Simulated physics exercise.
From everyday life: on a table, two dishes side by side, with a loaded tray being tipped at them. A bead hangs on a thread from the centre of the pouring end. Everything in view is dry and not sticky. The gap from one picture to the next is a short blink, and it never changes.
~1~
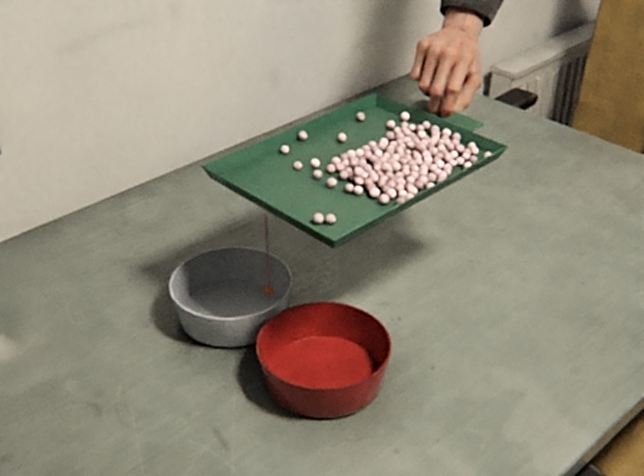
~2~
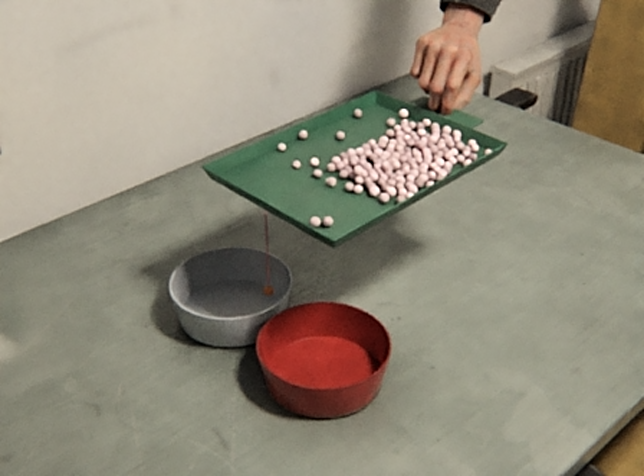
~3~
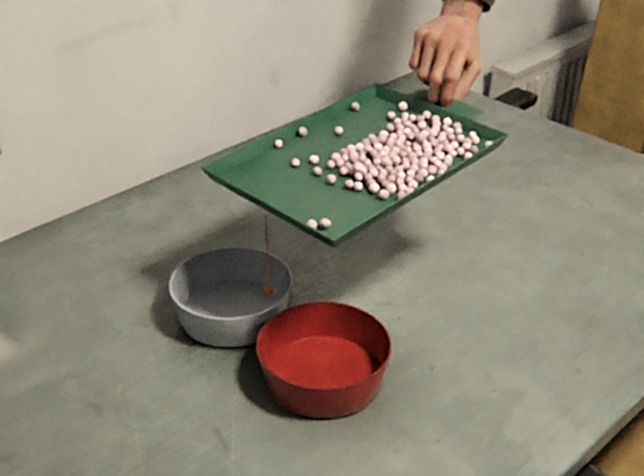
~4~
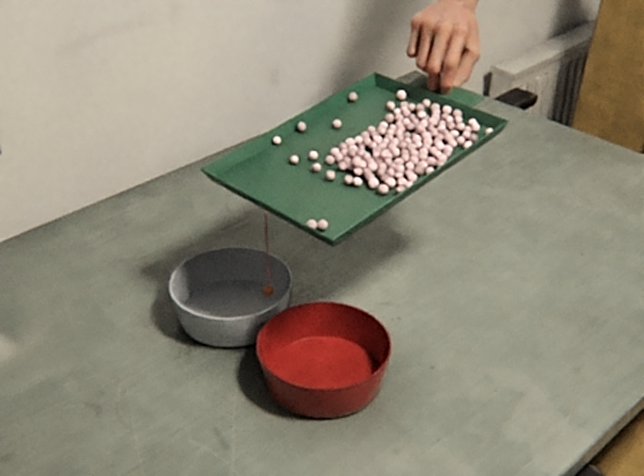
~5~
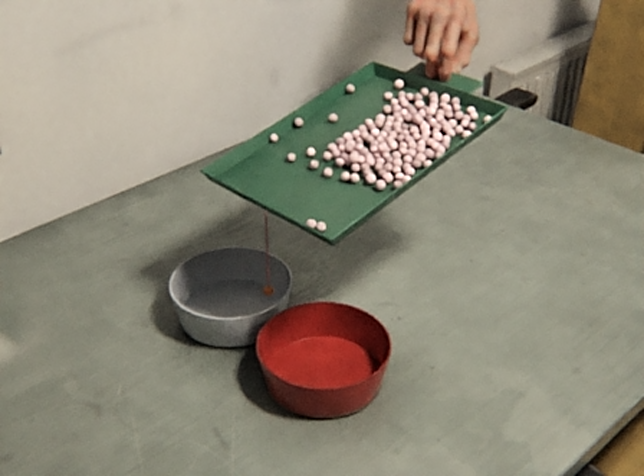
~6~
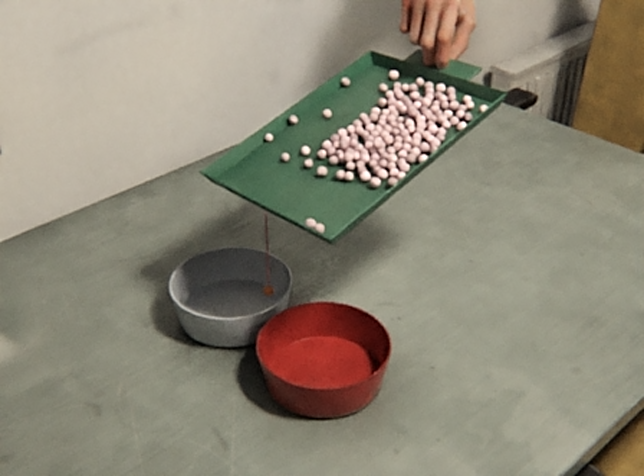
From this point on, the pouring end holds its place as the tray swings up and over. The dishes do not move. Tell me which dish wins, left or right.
The fuller one at the end is the dish on the left, no doubt.
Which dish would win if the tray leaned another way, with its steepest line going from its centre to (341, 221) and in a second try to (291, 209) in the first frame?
The rightmost dish; the rightmost dish.
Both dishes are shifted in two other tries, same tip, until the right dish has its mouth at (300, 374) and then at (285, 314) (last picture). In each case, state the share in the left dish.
Roughly 80% on the first try and 30% on the second.
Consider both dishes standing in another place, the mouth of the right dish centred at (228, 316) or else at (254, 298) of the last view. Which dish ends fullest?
In order of the tries: The dish on the right side, then the dish on the right side.
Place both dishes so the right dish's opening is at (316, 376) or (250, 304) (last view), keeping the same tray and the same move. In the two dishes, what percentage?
In turn about 70 and about 70 percent.
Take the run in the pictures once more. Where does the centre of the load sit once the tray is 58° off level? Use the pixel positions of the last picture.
Look close to (236, 261) in the last picture.
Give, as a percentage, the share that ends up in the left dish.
It works out at some 50 %.
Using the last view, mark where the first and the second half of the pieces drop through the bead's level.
Around (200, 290) and then (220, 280).
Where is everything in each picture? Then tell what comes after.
Corners of the pouring end at (210, 166) and (334, 235), level; middle of the load at (403, 162), sugar pearls; left dish at (184, 320); right dish at (275, 389); bead on its thread at (269, 291), in the first frame.
Corners of the pouring end at (210, 166) and (334, 235), level; middle of the load at (403, 160), in the second frame.
Corners of the pouring end at (210, 167) and (333, 234), tipped barely, lowest at the left corner; middle of the load at (403, 155), in the third frame.
Corners of the pouring end at (209, 168) and (332, 234), tipped a little, lowest at the left corner; middle of the load at (403, 146), in the fourth frame.
Corners of the pouring end at (209, 169) and (331, 233), tipped a little, lowest at the left corner; middle of the load at (401, 139), a stray few on the move, in the fifth frame.
Corners of the pouring end at (208, 170) and (330, 233), tipped a little, lowest at the left corner; middle of the load at (395, 133), nearly all on the move; left dish at (184, 320); right dish at (275, 389), in the sixth frame.
Soon after the last picture, tray tipped steeply; about half on the tray; a stray few in the right dish; about a quarter in the left dish; about a quarter outside both; a small part in the air.
A little later, tray tipped right over; a small part in the right dish; about half in the left dish; about a third outside both; a stray few in the air.
Later still, tray tipped past a quarter turn; a small part in the right dish; about half in the left dish; about a third outside both.
By the end, tray tipped past a quarter turn; a small part in the right dish; about half in the left dish; about a third outside both.
